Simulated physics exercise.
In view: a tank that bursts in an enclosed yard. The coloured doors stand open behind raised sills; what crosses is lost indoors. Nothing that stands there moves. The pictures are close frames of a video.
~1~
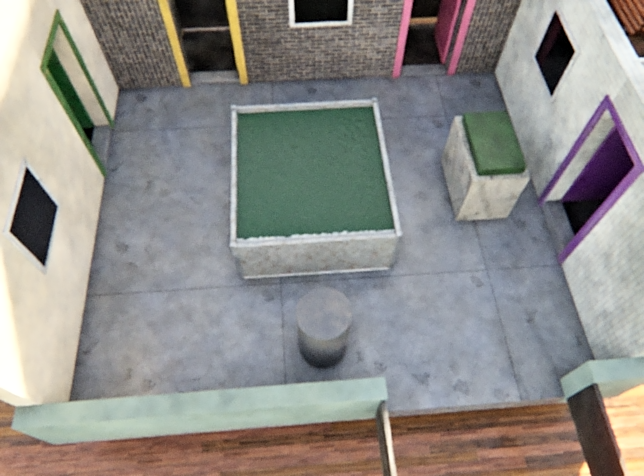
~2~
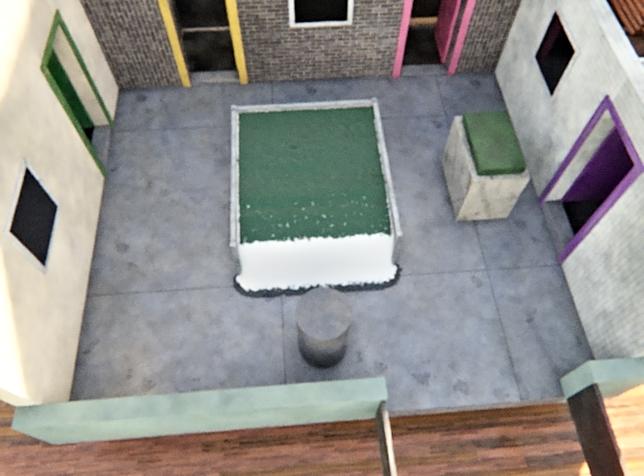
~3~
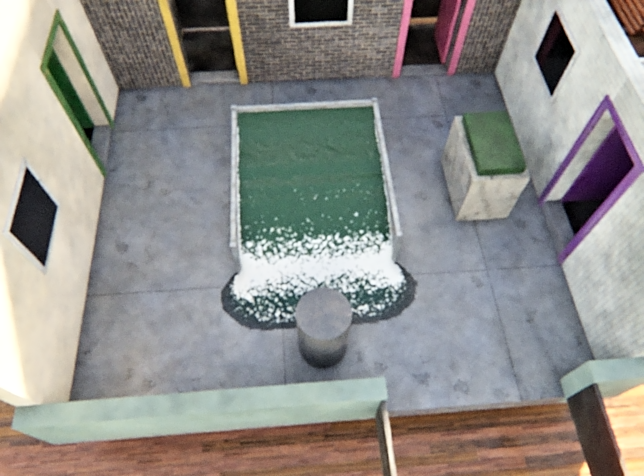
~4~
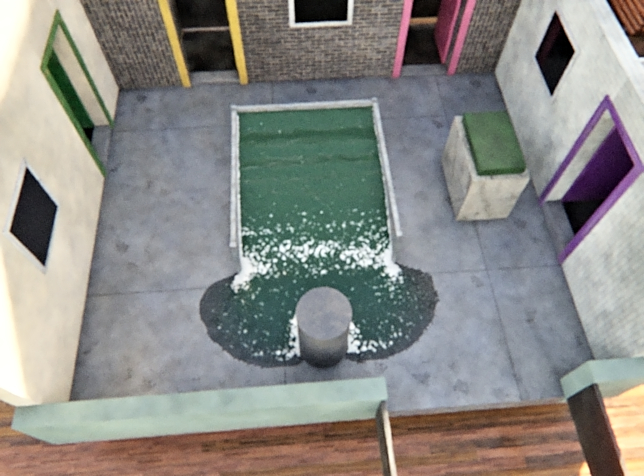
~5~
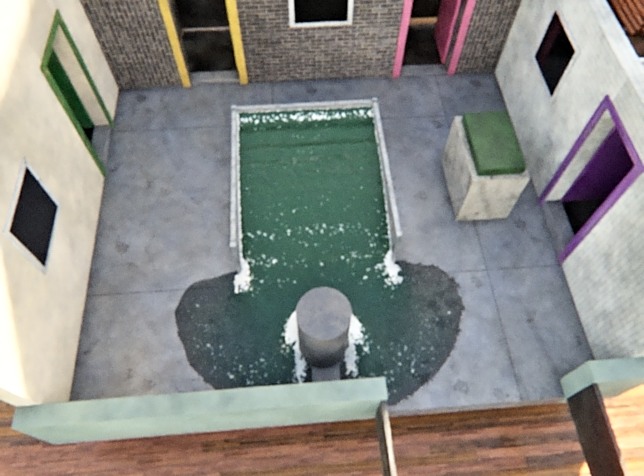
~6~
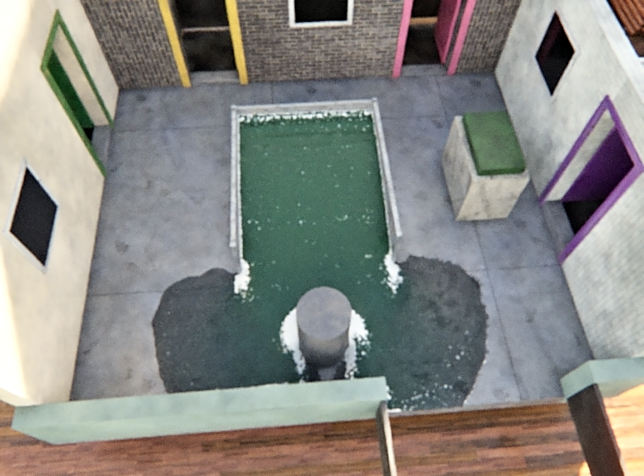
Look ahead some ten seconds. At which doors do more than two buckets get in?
In the end: The yellow door floods; the purple door holds within the limit; the pink door floods; the green door holds within the limit.
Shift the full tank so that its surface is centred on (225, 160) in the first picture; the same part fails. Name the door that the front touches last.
It is the pink-painted one.
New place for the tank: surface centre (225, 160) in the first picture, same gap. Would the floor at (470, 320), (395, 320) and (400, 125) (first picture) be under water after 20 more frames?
In that order: Awash, flooded, dry.
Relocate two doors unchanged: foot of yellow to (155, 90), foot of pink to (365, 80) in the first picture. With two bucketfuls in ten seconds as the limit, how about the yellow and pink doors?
One by one: The yellow door floods; the pink door takes less.
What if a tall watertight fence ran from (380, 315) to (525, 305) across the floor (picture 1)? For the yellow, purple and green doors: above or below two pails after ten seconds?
One by one: The yellow one floods; the purple one lets more in; the green one stays under.
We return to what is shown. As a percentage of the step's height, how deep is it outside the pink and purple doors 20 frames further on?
Roughly 0 per cent, then 20 per cent.
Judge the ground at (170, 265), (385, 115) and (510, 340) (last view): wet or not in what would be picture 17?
As listed: No water, no water, awash.
A moment on, water covers 25 % of the floor; the yellow door not reached, the purple door not reached, the pink door not reached, the green door not reached.
Next, water covers 30 % of the floor; the yellow door not reached, the purple door not reached, the pink door not reached, the green door not reached.
Then, water covers 60 % of the floor; the yellow door not reached, the purple door wet at the sill, nothing in, the pink door not reached, the green door wet at the sill, nothing in.
Later, water covers 90 % of the floor; the yellow door over two buckets in, the purple door wet at the sill, nothing in, the pink door wet at the sill, nothing in, the green door wet at the sill, nothing in.
In the end, water covers 100 % of the floor; the yellow door far over two buckets in, the purple door wet at the sill, nothing in, the pink door over two buckets in, the green door wet at the sill, nothing in.
